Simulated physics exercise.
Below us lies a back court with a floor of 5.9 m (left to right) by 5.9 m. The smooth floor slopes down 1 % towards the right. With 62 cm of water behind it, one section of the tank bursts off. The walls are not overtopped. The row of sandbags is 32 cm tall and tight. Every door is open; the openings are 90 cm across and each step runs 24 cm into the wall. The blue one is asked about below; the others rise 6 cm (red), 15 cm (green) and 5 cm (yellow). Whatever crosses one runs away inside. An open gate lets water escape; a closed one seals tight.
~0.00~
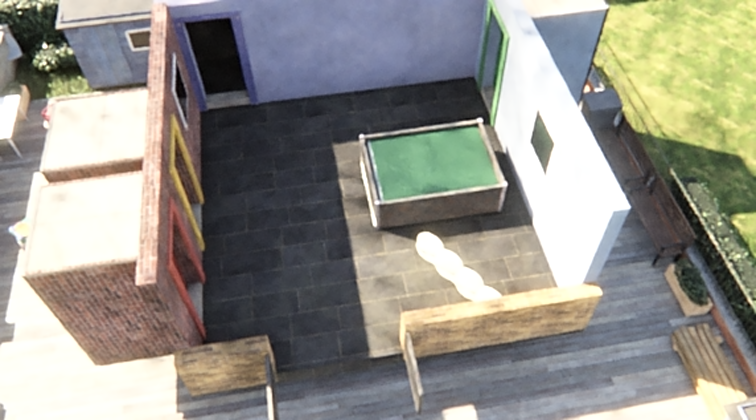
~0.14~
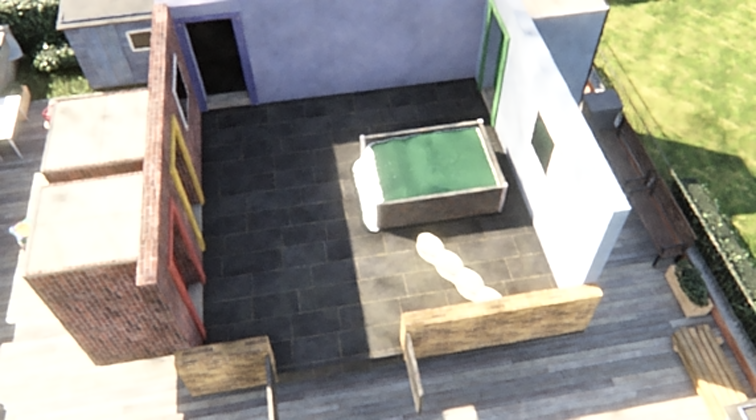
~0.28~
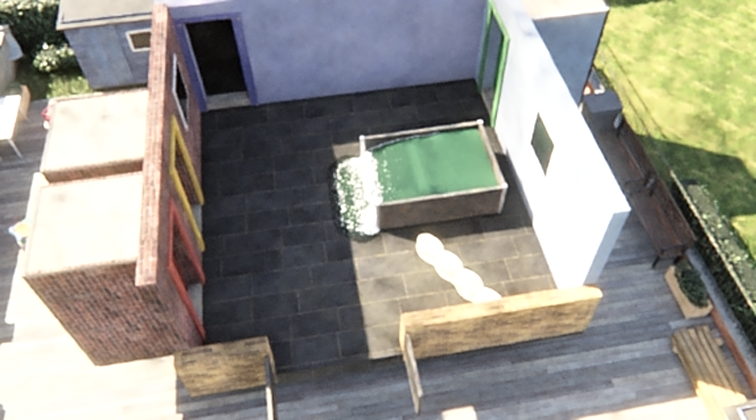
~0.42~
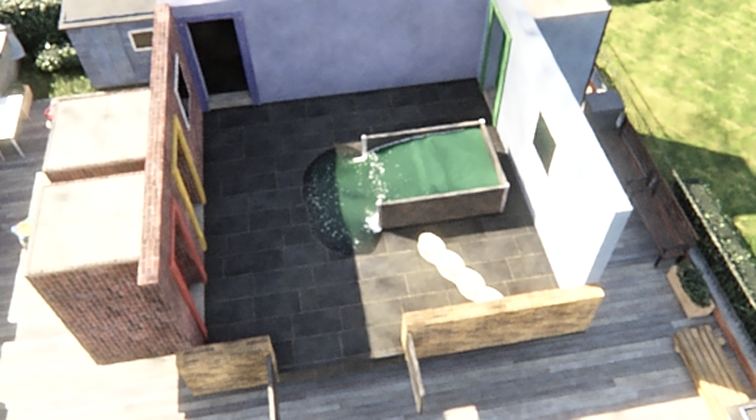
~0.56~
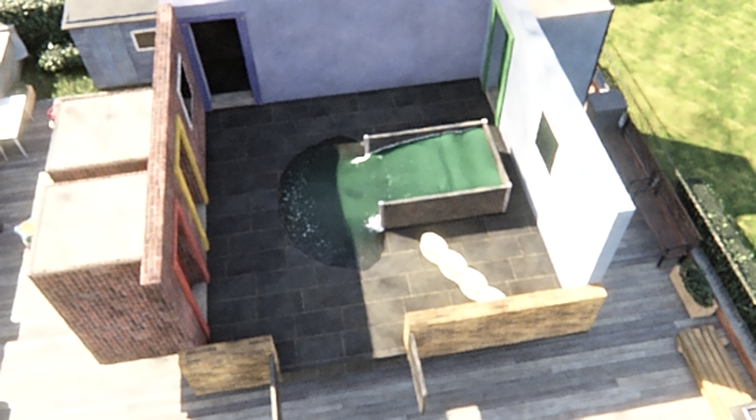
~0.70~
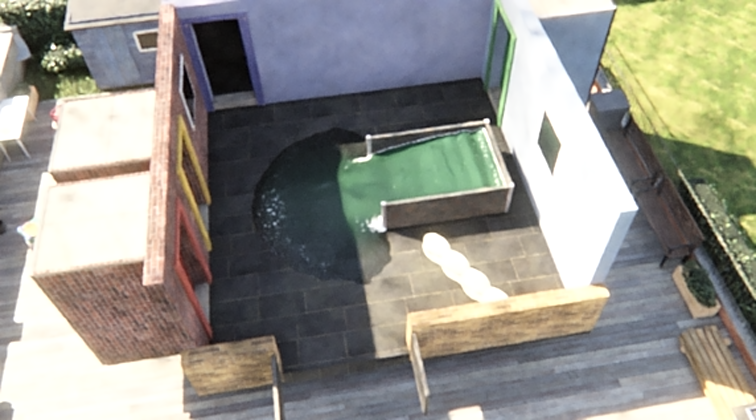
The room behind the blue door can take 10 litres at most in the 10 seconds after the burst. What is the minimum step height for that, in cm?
About 21 cm.
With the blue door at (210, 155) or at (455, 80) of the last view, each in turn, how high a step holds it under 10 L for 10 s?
Roughly 16 and 6.5 cm.
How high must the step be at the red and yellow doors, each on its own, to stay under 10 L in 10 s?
About 13.5 cm at red and 24 cm at yellow.
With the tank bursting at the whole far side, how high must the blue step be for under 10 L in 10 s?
Then roughly 12.5 cm.
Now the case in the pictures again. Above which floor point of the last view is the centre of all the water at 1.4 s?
Near (379, 193).
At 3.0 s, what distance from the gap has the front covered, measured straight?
Roughly 4.4 m.
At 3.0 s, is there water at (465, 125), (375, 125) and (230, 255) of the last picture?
In that order: Not reached, still dry, wet.
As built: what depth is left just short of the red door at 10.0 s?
Some 3.0 cm.
After 1.4 s water covers 40 % of the floor, deepest (25 cm) near (366, 202); it has not reached the blue door.
After 3.0 s water covers 50 % of the floor, deepest (28 cm) near (208, 115); 23 cm at the blue door, 10 litres in over its 18 cm step.
After 10.0 s water covers 90 % of the floor, deepest (10 cm) near (463, 300); 3 cm at the blue door, 21 litres in over its 18 cm step.
At the blue door as built, the water arrived by 2.0 s and peaked near 24 cm at 2.8 s.
Run again over the same 10 s with other heights there, 15 litres in over 19.5 cm, 6 litres over 23 cm. The limit of 10 litres is kept from about 21 cm up.
